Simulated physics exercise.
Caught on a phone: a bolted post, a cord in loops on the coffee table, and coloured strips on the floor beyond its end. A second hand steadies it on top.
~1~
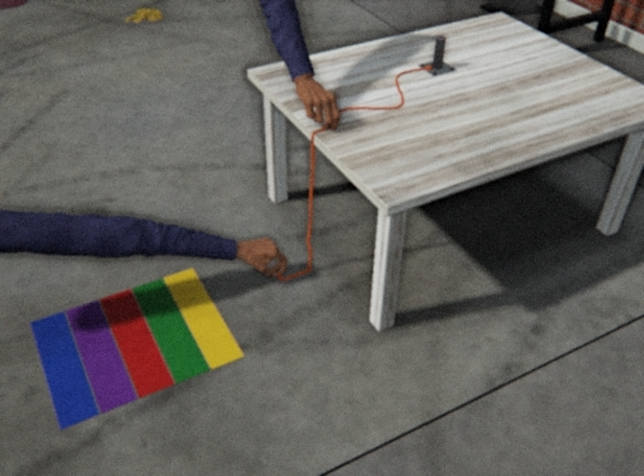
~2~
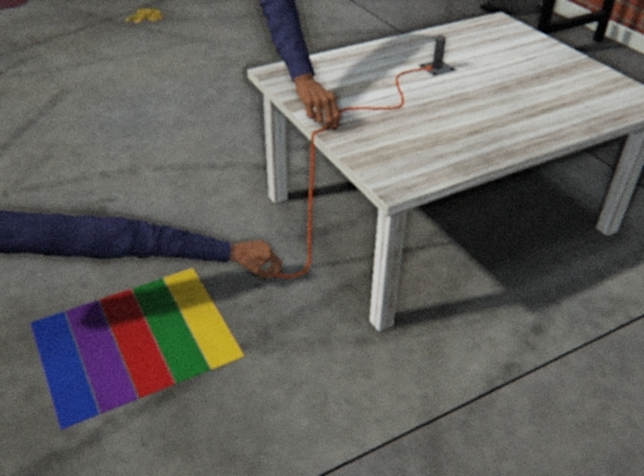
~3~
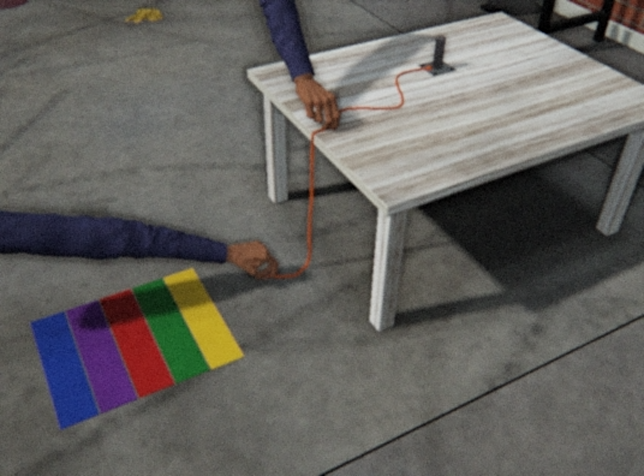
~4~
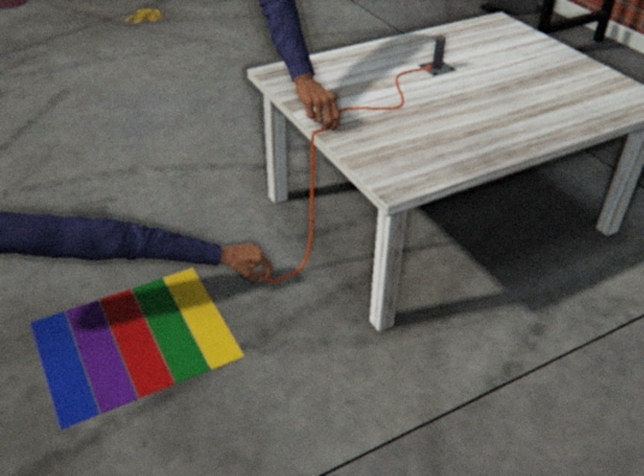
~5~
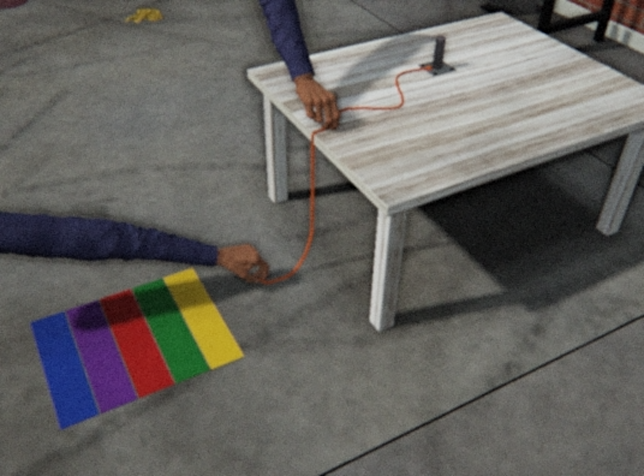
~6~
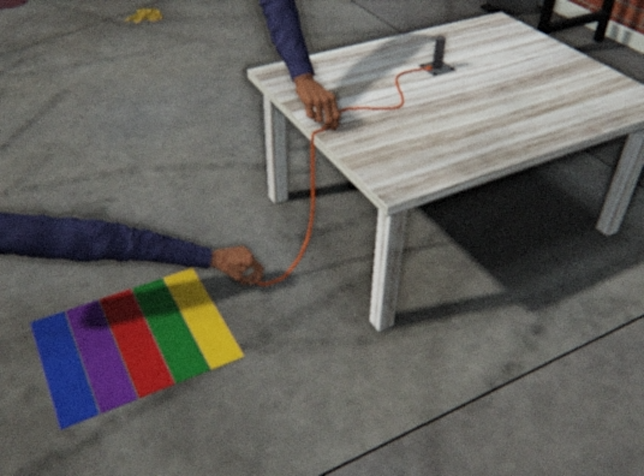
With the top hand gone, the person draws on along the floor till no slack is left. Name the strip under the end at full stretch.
It halts on the red strip.
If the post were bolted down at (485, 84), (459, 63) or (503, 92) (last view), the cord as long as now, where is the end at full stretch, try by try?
In that order: (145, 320), (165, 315) and (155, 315).
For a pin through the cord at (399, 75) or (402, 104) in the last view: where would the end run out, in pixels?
Near (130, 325) and (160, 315).
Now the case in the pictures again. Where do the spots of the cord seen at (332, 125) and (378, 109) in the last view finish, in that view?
They go to (299, 145) and to (347, 112).
Soon after, end near (184, 306); over yellow.
Then, end near (147, 319); over red.
At full stretch, end near (125, 327); over red. Over red.
